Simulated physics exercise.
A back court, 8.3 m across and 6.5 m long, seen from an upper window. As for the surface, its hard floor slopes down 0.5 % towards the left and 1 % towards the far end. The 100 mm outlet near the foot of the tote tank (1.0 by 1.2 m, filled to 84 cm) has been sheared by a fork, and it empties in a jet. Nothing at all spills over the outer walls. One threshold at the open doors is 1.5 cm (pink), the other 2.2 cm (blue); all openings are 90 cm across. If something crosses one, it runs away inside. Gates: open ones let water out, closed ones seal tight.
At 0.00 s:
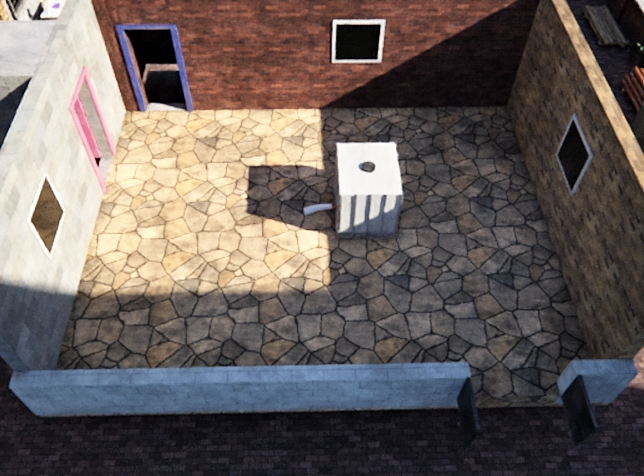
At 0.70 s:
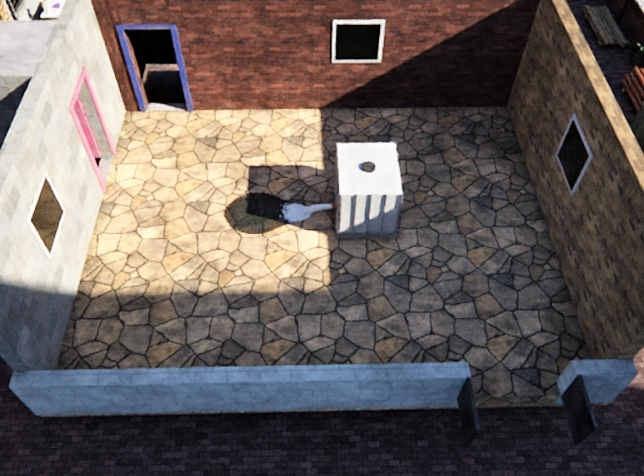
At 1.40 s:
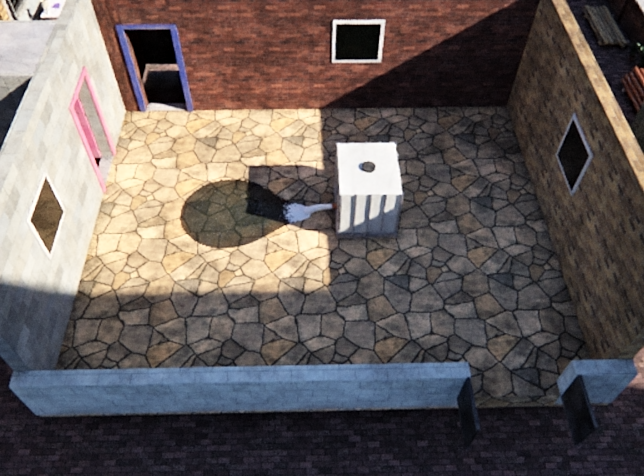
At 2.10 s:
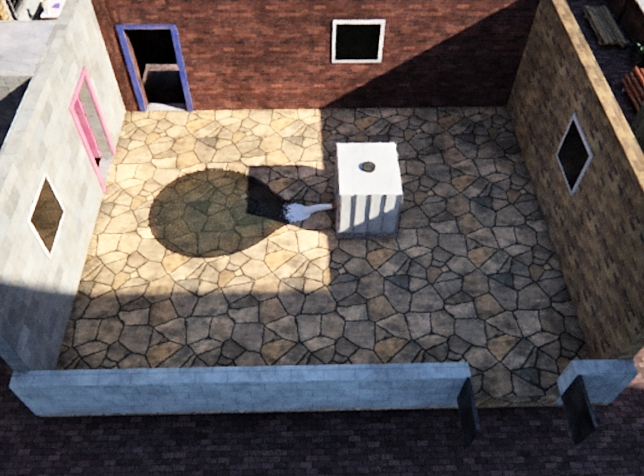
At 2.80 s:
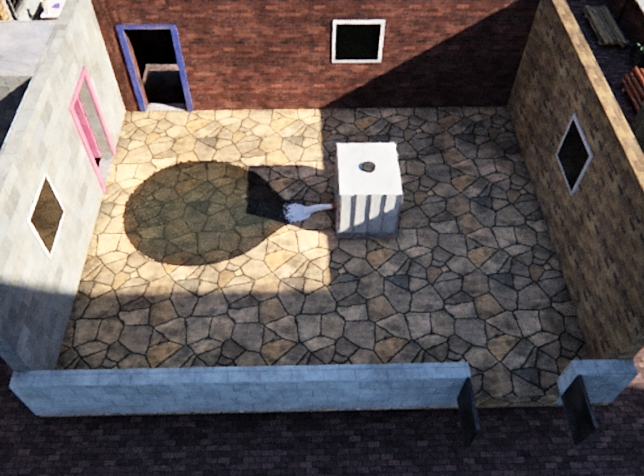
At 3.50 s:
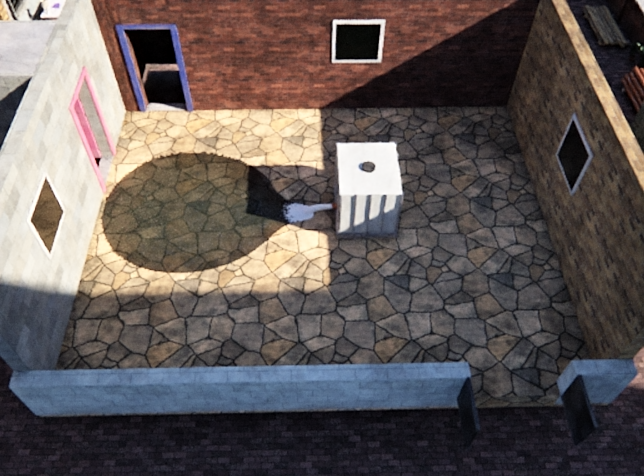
Water jetted from the foot of a white tank in a walled stone yard, spreading leftward across the sunlit paving as a dark, rounded puddle that grew steadily wider toward the pale left wall.
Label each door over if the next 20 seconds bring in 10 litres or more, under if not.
Pink door over, blue door over.
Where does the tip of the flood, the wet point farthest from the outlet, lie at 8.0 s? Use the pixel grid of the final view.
(127, 112).
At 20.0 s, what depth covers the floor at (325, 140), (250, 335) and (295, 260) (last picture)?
Depths in turn: Around 0.8 cm, 0.0 cm, 0.0 cm.
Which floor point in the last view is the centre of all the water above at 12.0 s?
Centre of water: Approx. (165, 184).
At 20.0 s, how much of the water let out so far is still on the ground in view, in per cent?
88 %.
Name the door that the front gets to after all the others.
The blue one.
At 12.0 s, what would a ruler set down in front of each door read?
Depth (cm) - pink: 2.5, blue: 3.5.
After 5.0 s water covers 20 % of the floor and is deepest (4 cm) near (300, 215); pink door 2.3 cm at the sill, 0 L in, blue door not reached.
After 8.0 s water covers 25 % of the floor and is deepest (4 cm) near (300, 215); pink door 2.6 cm at the sill, 3 L in, blue door not reached.
After 12.0 s water covers 30 % of the floor and is deepest (5 cm) near (125, 117); pink door 2.7 cm at the sill, 8 L in, blue door 3.6 cm at the sill, 3 L in.
After 16.0 s water covers 35 % of the floor and is deepest (5 cm) near (127, 112); pink door 2.6 cm at the sill, 14 L in, blue door 4 cm at the sill, 13 L in.
After 20.0 s water covers 40 % of the floor and is deepest (5 cm) near (127, 112); pink door 2.7 cm at the sill, 19 L in, blue door 4.2 cm at the sill, 26 L in.
